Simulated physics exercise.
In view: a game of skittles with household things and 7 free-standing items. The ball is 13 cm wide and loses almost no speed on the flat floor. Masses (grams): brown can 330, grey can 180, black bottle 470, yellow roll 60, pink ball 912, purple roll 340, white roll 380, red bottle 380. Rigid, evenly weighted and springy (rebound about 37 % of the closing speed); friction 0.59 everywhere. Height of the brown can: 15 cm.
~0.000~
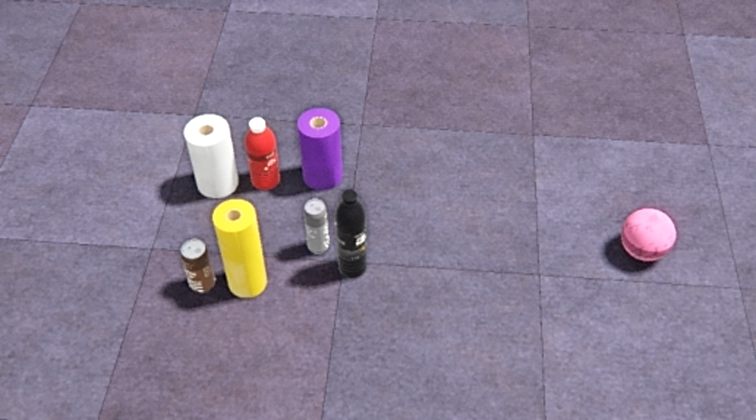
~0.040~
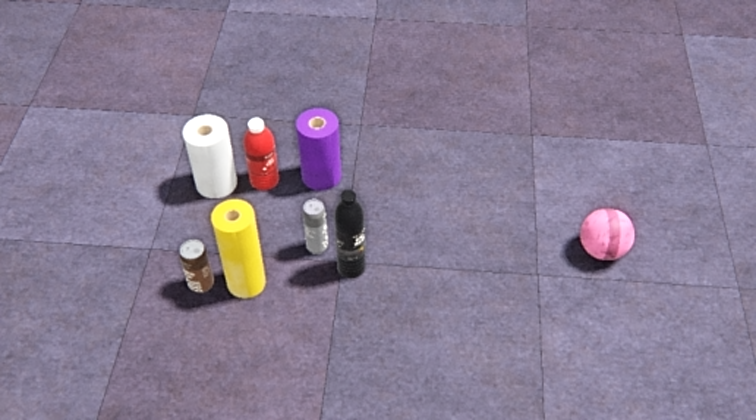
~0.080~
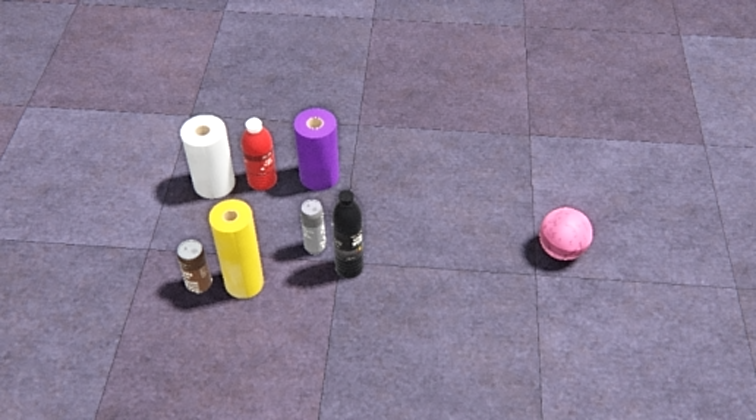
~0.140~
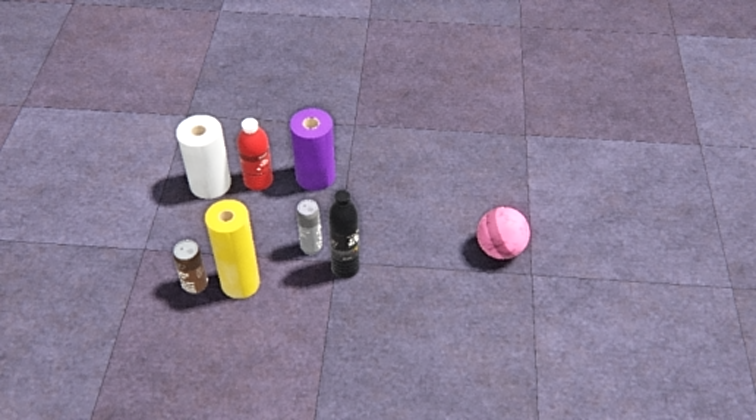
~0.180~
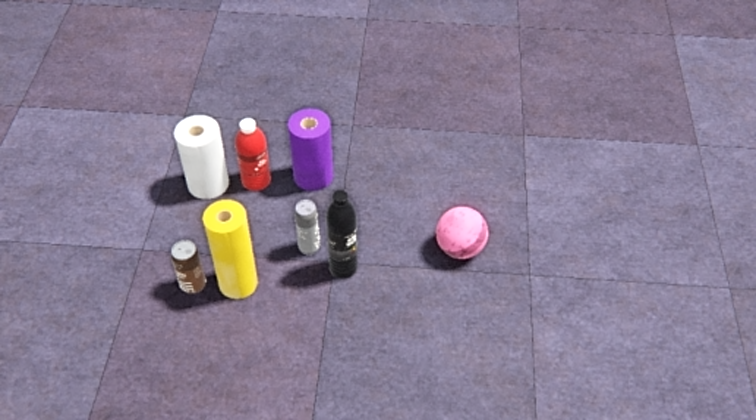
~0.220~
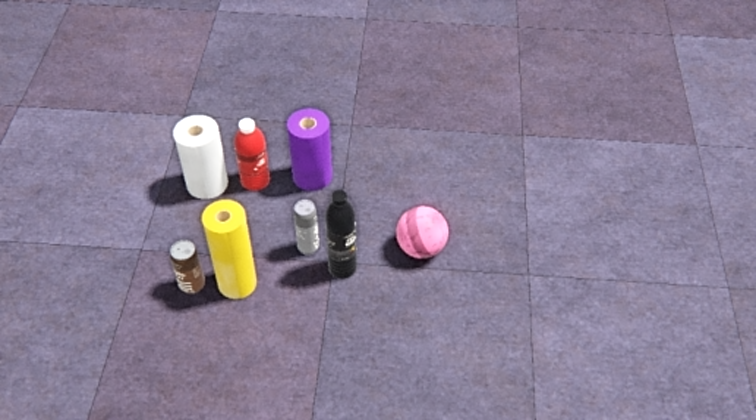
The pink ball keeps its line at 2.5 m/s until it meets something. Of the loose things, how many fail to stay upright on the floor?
Tipped or gone: At least three.
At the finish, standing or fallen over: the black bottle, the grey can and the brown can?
The black bottle topples; the grey can topples; the brown can keeps standing.
After 0.52 s, ball 97 cm along; pink ball near (265, 184); grey can on its side near (235, 248); black bottle 50° off upright; yellow roll 14° off upright.
After 0.72 s, ball 106 cm along; pink ball near (235, 177); grey can on its side near (227, 239); black bottle on its side; red bottle on its side.
In the end (2.7 s), toppled on the floor, grey can, black bottle, yellow roll and red bottle; the other 3 under 8 cm from the start. At the end, from the last picture's camera, brown can near (188, 268), grey can near (226, 218).
